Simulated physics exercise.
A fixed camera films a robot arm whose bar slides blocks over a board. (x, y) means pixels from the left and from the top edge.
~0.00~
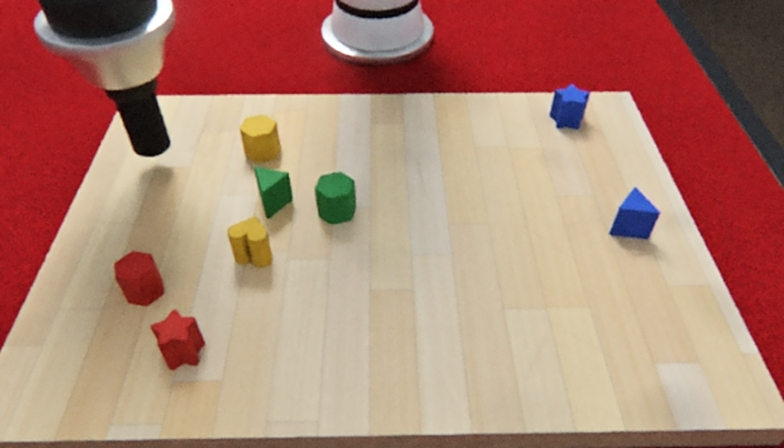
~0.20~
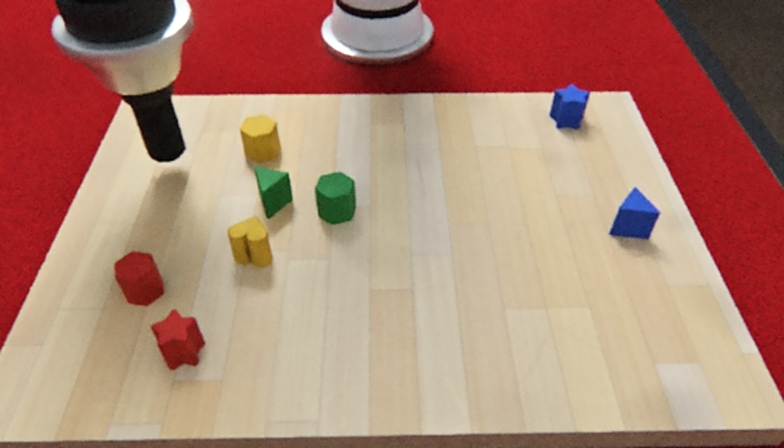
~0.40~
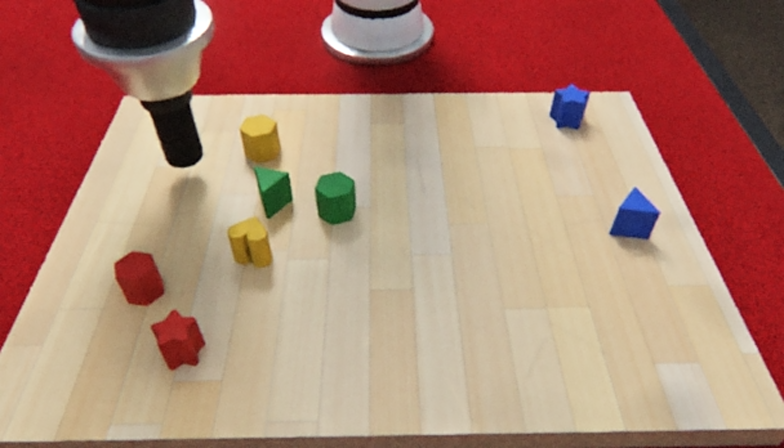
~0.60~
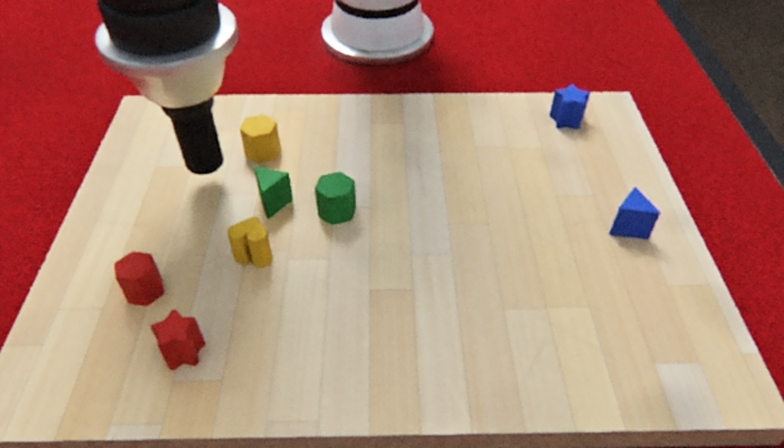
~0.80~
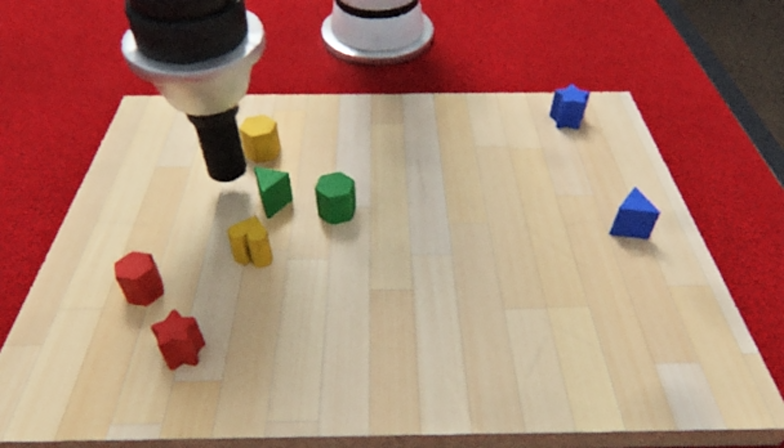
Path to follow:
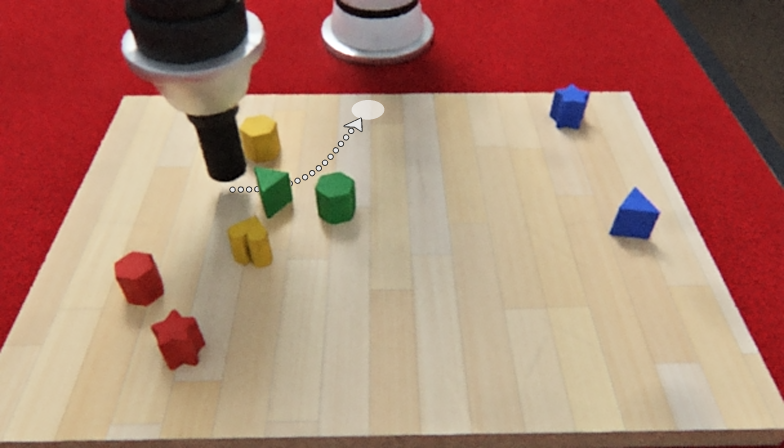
Black-tipped robot arm moving a short way right and slightly nearer above a wooden board, the coloured blocks staying still.
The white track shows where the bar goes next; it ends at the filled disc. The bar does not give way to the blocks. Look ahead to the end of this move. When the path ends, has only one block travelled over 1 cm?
It seems so.
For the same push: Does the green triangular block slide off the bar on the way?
Yes, that is what happens.
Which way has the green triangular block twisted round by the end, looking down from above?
From above, clockwise.
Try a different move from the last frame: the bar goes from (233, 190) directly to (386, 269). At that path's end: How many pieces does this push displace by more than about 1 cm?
It shifts two blocks.
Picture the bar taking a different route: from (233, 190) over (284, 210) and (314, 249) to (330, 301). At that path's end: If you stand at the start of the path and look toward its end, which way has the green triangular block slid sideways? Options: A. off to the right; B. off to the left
Correct choice: B.
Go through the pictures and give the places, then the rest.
The first frame shows bar tip at (153, 147); block tops, yellow hexagon at (258, 125); green triangular block at (268, 176).
The second frame shows bar at (168, 152); blocks unchanged.
The third frame shows bar at (185, 158); blocks unchanged.
The fourth frame shows bar at (205, 164); blocks unchanged.
The fifth frame shows bar at (228, 172); yellow hexagon at (258, 125); green triangular block at (268, 176).
Path on the board, from (233, 190) through (300, 180) and (341, 144) to (368, 110).
The first path, step by step. One third of the way, bar at (298, 161); green triangular block at (291, 176), turned 95° clockwise.
Two thirds of the way, bar at (340, 126); green triangular block at (291, 176), turned 95° clockwise.
At the end, bar at (368, 92); yellow hexagon in place; green triangular block at (291, 176), turned 95° clockwise.
